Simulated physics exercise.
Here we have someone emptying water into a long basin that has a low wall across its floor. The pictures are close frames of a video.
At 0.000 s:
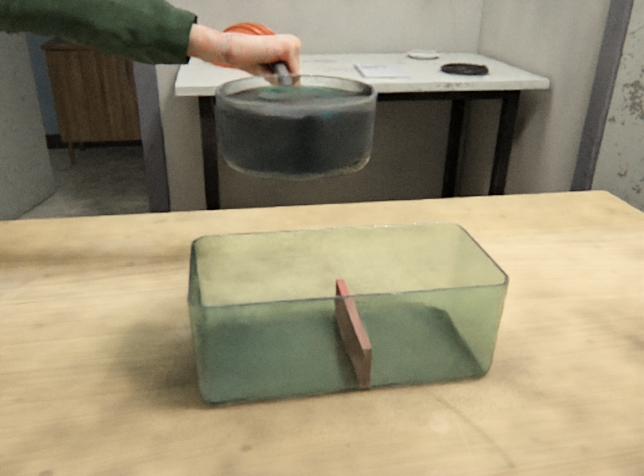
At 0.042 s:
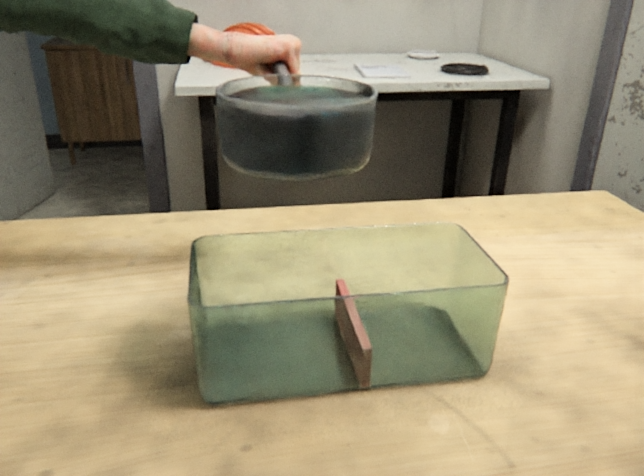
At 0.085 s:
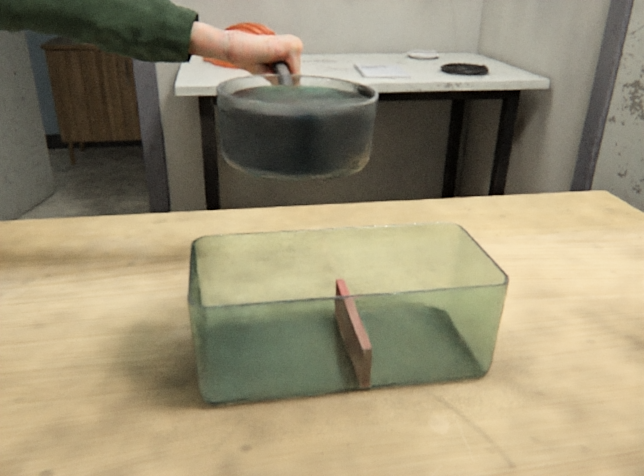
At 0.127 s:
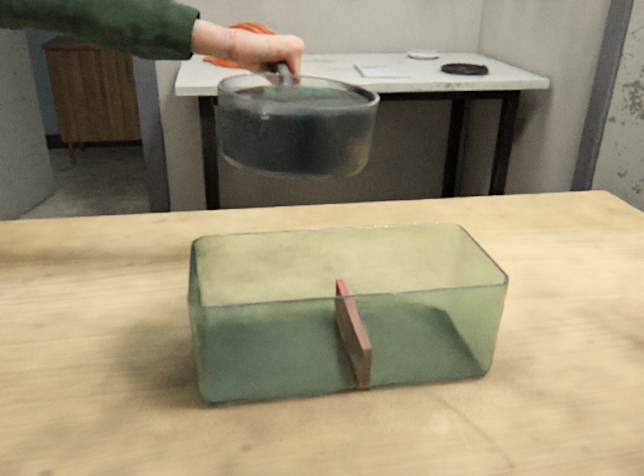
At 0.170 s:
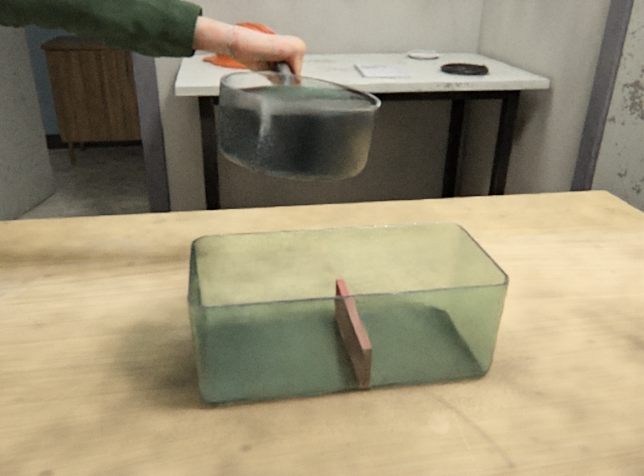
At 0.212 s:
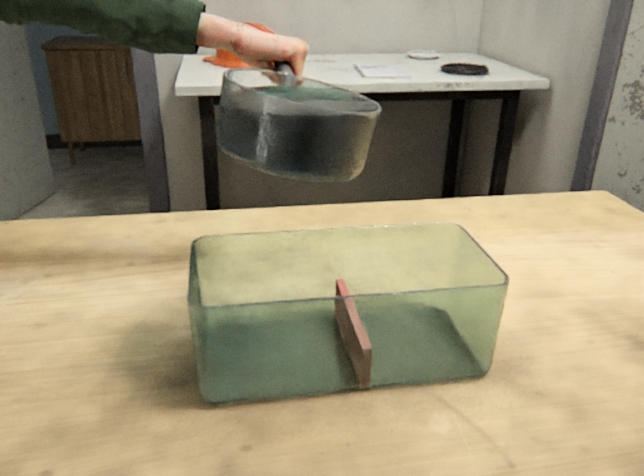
A hand in a green sleeve slowly tilting a round clear pot of water rightward above a long, low-walled glass basin.
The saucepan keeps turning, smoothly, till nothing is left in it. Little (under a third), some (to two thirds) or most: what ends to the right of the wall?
It comes to over two thirds.
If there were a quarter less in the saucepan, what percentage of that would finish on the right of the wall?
About 95 per cent.
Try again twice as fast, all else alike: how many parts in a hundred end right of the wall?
About 75 per cent.
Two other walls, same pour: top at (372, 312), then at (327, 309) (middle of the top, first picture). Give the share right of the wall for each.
Near 75 % and 95 %.
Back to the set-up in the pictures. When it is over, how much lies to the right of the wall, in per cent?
Close to 95 per cent.
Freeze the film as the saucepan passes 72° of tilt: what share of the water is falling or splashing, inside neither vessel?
Some 40 per cent.
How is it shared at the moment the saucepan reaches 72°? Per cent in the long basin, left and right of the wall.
The left part 0 per cent, the right part 15.
A moment on, the saucepan is tipped part way and 44 per cent is still to pour, 0 is left of the wall and 15 right of it.
Next, the saucepan is tipped right over and 6 per cent is still to pour, 2 is left of the wall and 82 right of it.
Then the saucepan is tipped right over and 0 per cent is still to pour, 6 is left of the wall and 92 right of it.
Later the saucepan is tipped right over and 0 per cent is still to pour, 6 is left of the wall and 93 right of it.
Finally, 6 per cent lies left of the wall, 93 right of it and 1 outside.
